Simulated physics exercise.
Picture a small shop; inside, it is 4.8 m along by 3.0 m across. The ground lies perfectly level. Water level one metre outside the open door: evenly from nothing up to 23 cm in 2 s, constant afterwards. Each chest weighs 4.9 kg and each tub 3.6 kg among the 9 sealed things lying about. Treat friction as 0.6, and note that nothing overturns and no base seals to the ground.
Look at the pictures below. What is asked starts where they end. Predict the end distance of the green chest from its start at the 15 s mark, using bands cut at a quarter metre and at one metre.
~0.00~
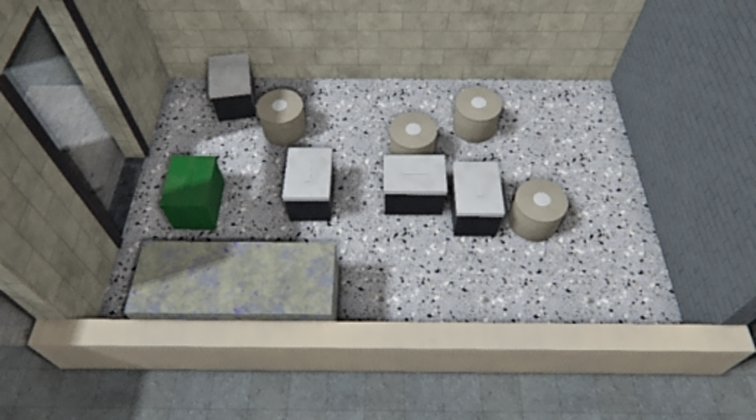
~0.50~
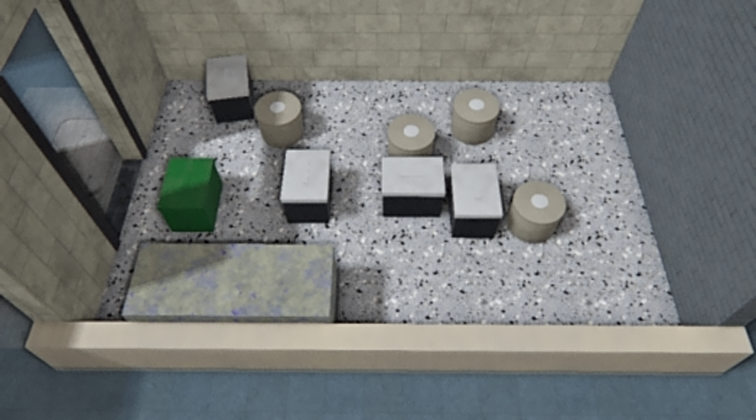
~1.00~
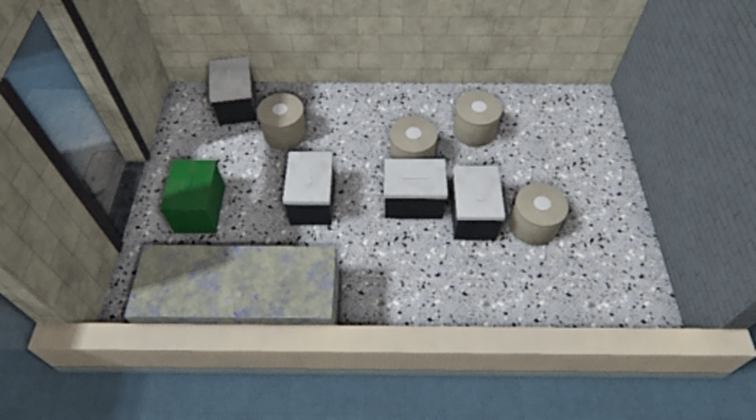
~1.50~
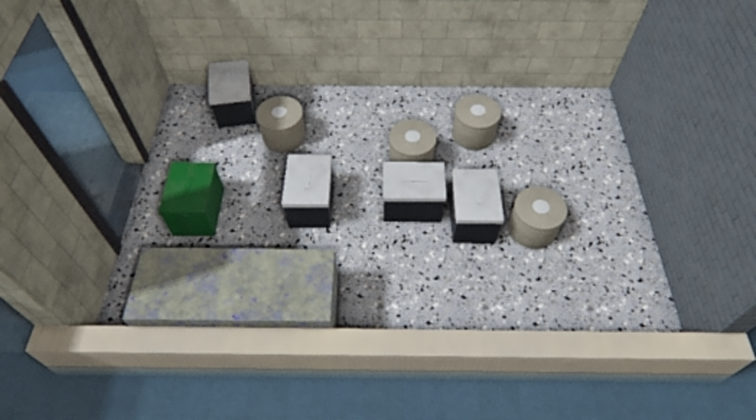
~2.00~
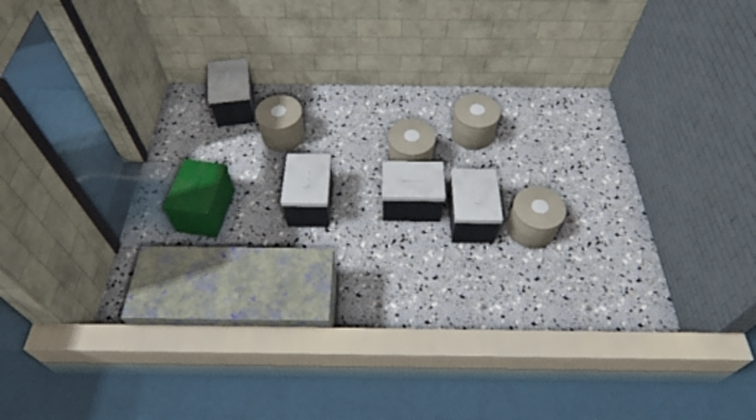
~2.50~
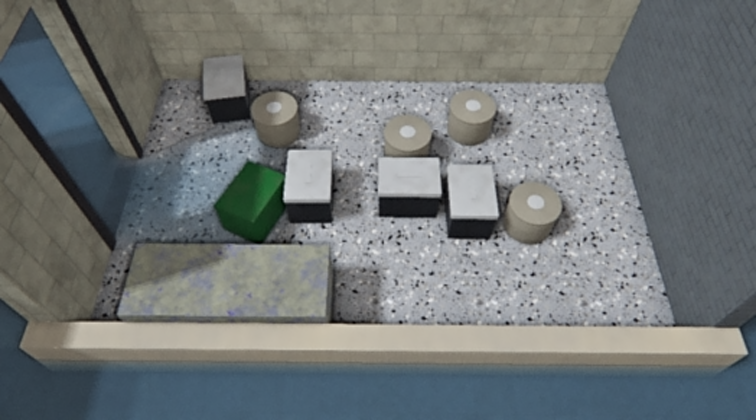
Band: Over one metre.
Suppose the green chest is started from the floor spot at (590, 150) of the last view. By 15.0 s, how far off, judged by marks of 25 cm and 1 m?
It goes a long way.
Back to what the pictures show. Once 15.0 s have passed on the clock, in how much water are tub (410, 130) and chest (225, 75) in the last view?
I'd put it at 14 cm and 10 cm respectively.
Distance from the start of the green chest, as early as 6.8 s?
Displacement by then near 350 cm.
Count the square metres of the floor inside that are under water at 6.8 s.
Wet area: Approx. 14 m2.
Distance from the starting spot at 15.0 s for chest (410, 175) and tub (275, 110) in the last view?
Shifts: 150 cm / 300 cm.
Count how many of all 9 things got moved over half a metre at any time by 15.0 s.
That comes to 9.
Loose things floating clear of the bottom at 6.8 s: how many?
I'd say 9 of them.
After 3.5 s the green chest is near (344, 222), 1.5 m from its start, afloat; 1 afloat.
After 6.8 s the green chest is near (608, 266), 3.6 m from its start, afloat; 9 afloat.
After 11.0 s the green chest is near (374, 248), 1.8 m from its start, afloat; 9 afloat.
After 15.0 s the green chest is near (471, 238), 2.6 m from its start, afloat; 9 afloat.
